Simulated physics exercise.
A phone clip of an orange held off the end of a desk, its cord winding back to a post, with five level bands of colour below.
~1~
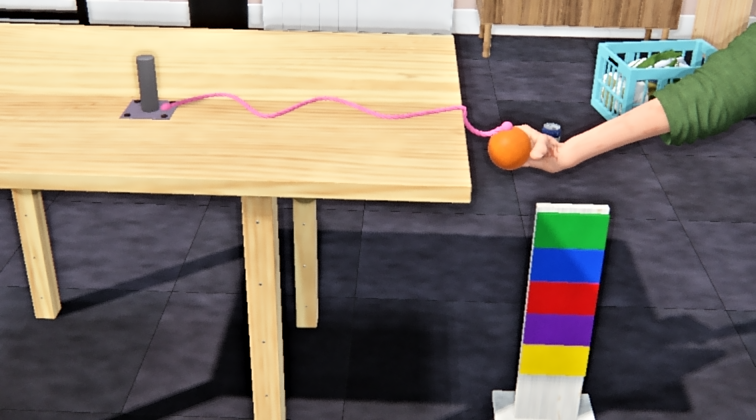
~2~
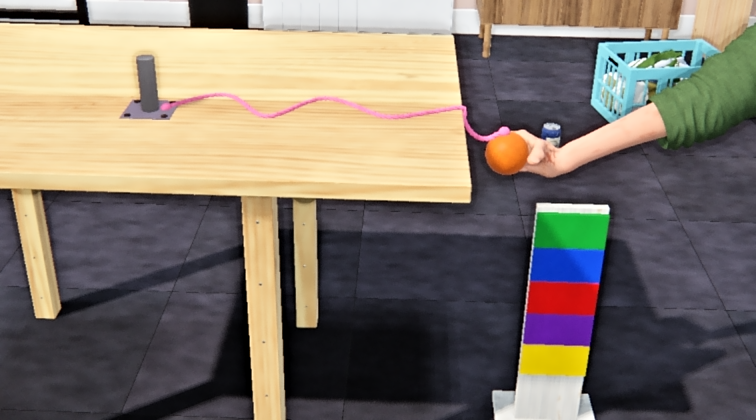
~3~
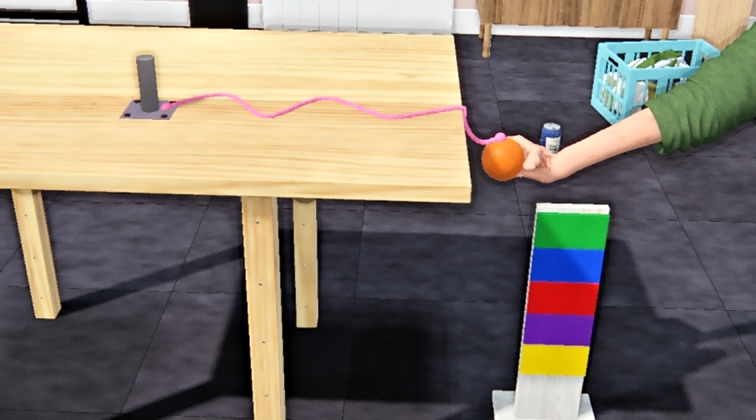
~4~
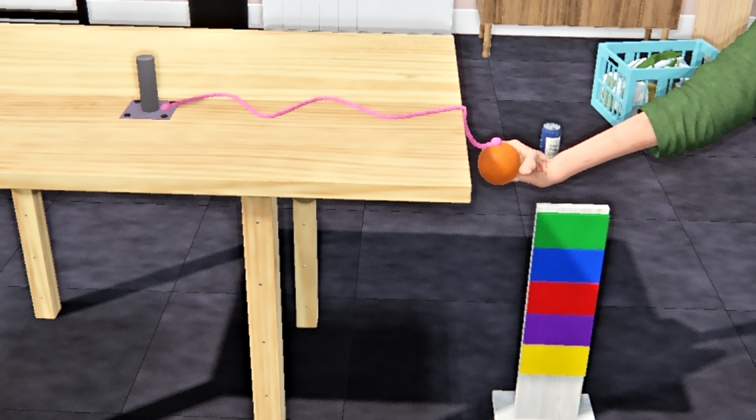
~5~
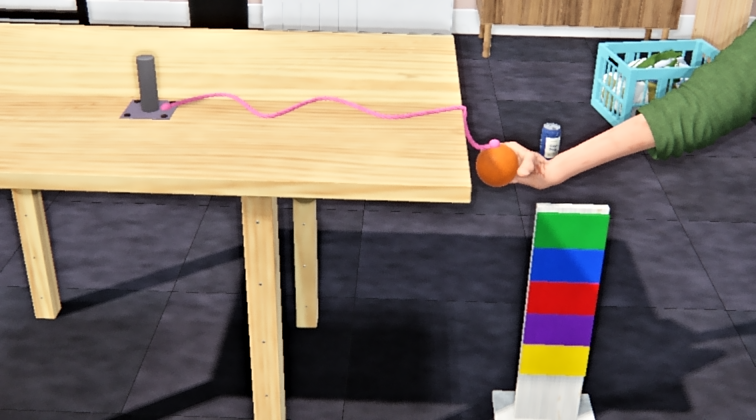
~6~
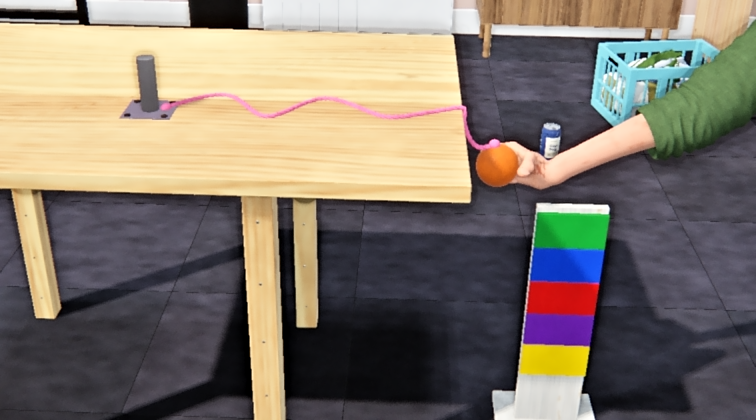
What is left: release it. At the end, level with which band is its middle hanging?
Level with blue.
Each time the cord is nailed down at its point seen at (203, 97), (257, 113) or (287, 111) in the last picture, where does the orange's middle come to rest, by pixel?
First try near (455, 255), second near (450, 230), third near (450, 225).
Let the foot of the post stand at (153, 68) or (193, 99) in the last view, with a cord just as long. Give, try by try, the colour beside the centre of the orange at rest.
Answer, in order: Green, red.
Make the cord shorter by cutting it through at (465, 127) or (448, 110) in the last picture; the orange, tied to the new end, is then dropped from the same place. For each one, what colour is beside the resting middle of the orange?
Per try - 1: Green; 2: Above them all.
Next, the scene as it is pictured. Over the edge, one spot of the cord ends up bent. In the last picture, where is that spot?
You'd find it at roughly (385, 117).
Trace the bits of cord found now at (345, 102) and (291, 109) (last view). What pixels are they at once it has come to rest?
The first finishes about (411, 107) and the second about (343, 108).
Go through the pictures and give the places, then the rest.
Orange (510, 148); green (572, 232); blue (567, 267); red (563, 299); purple (558, 331); yellow (554, 361), in the first picture.
Orange (507, 153); cord through (196, 99) (251, 110) (310, 101) (369, 112) (443, 110), in the second picture.
Orange (503, 159), in the third picture.
Orange (499, 163); cord through (196, 99) (251, 110) (310, 101) (369, 112) (443, 110), in the fourth picture.
Orange (497, 165), in the fifth picture.
Orange (497, 165); cord through (196, 99) (251, 110) (310, 101) (369, 112) (443, 110), in the sixth picture.
A little later, orange near (454, 248); level with blue.
Next, orange near (461, 259); level with blue.
When it is over, orange near (458, 261); level with blue. Its centre hangs level with the blue band.
